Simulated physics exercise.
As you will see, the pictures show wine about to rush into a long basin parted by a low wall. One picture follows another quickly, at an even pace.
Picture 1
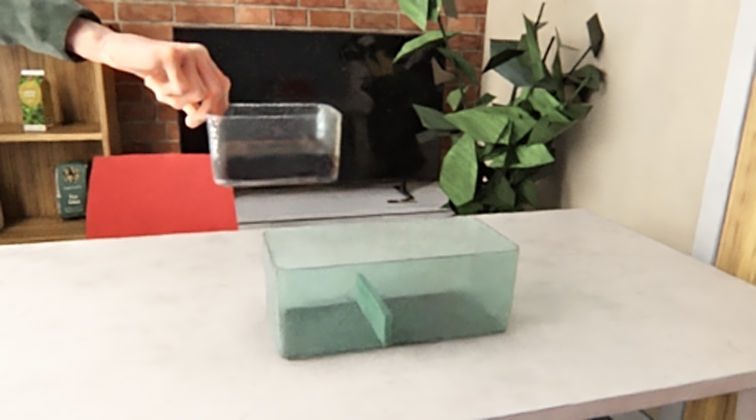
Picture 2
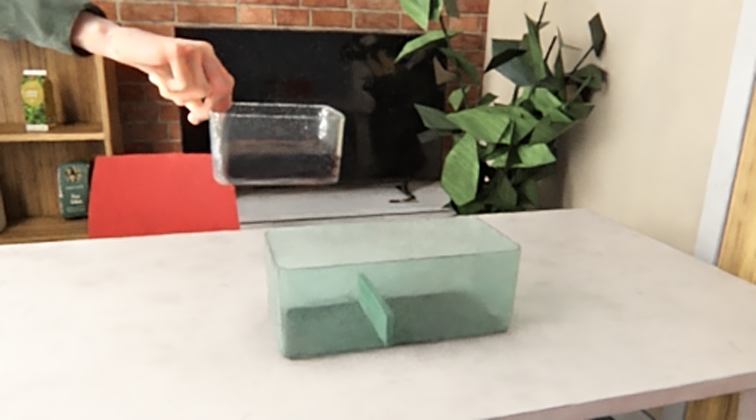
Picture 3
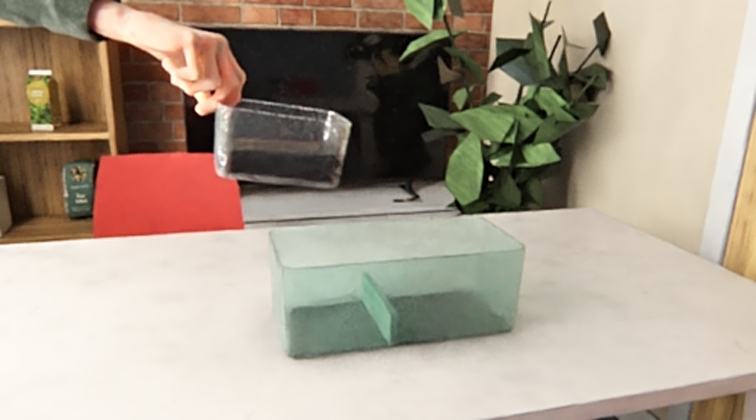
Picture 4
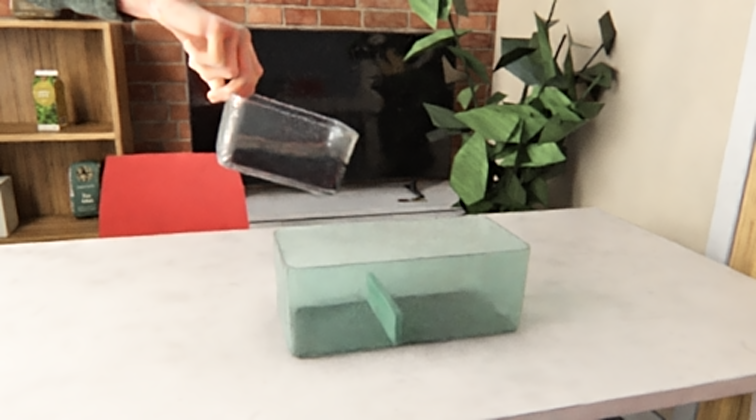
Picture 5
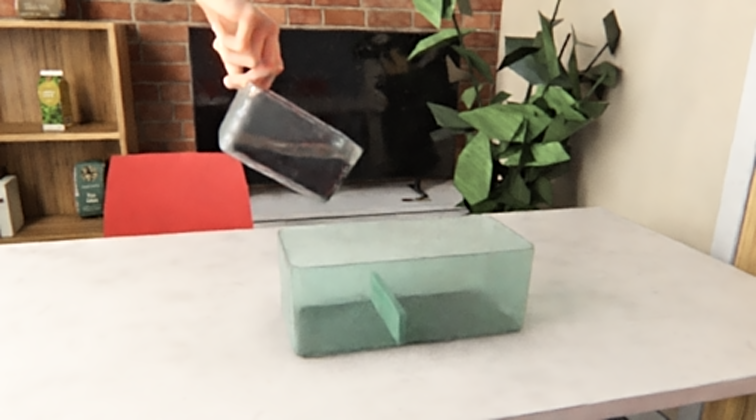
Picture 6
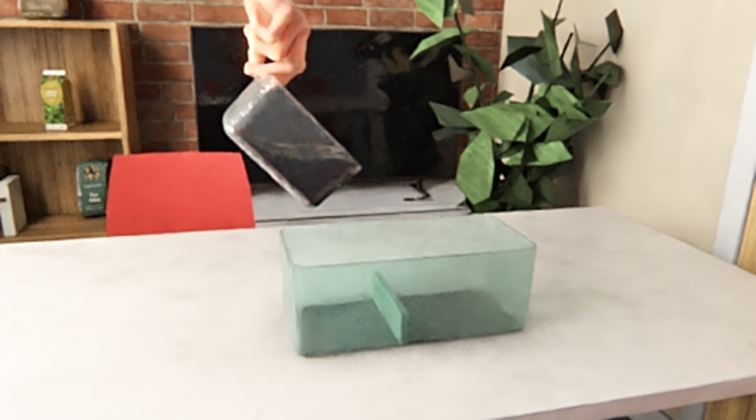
A small clear container of dark liquid, held up by a hand, tilted slowly and then more steeply down to the right above a long green see-through basin with a low divider on a table.
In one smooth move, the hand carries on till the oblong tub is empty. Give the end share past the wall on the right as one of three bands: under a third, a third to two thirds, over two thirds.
The end share is under a third.
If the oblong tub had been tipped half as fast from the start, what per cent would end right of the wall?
I'd estimate about 25 percent ends up there.
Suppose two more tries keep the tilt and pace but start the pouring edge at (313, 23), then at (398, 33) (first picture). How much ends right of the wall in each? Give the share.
10 % and 90 %.
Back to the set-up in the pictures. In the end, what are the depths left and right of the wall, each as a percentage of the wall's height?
It settles around 50 on the left side and around 0 on the right side.
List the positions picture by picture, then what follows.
In the first picture, it leans 0°; its right rim is at (333, 111); the wine meets the walls at (213, 149) and (329, 146); the long basin's rim runs from (268, 250) to (497, 233); the wall's top is at (373, 294).
In the second picture, it leans 2°; its right rim is at (336, 113); the wine meets the walls at (214, 148) and (331, 146).
In the third picture, it leans 8°; its right rim is at (343, 120); the wine meets the walls at (218, 146) and (334, 147).
In the fourth picture, it leans 18°; its right rim is at (350, 131); the wine meets the walls at (220, 142) and (339, 150).
In the fifth picture, it leans 31°; its right rim is at (354, 145); the wine meets the walls at (222, 136) and (345, 151).
In the sixth picture, it leans 46°; its right rim is at (352, 161); the wine meets the walls at (231, 128) and (352, 153).
A moment on, the oblong tub is tipped right over and 17 per cent is still to pour, 50 is left of the wall and 7 right of it.
Next, the oblong tub is tipped right over and 3 per cent is still to pour, 80 is left of the wall and 9 right of it.
Then the oblong tub is tipped right over and 0 per cent is still to pour, 85 is left of the wall and 12 right of it.
Later the oblong tub is tipped right over and 0 per cent is still to pour, 86 is left of the wall and 13 right of it.
Finally, 86 per cent lies left of the wall, 13 right of it and 2 outside.
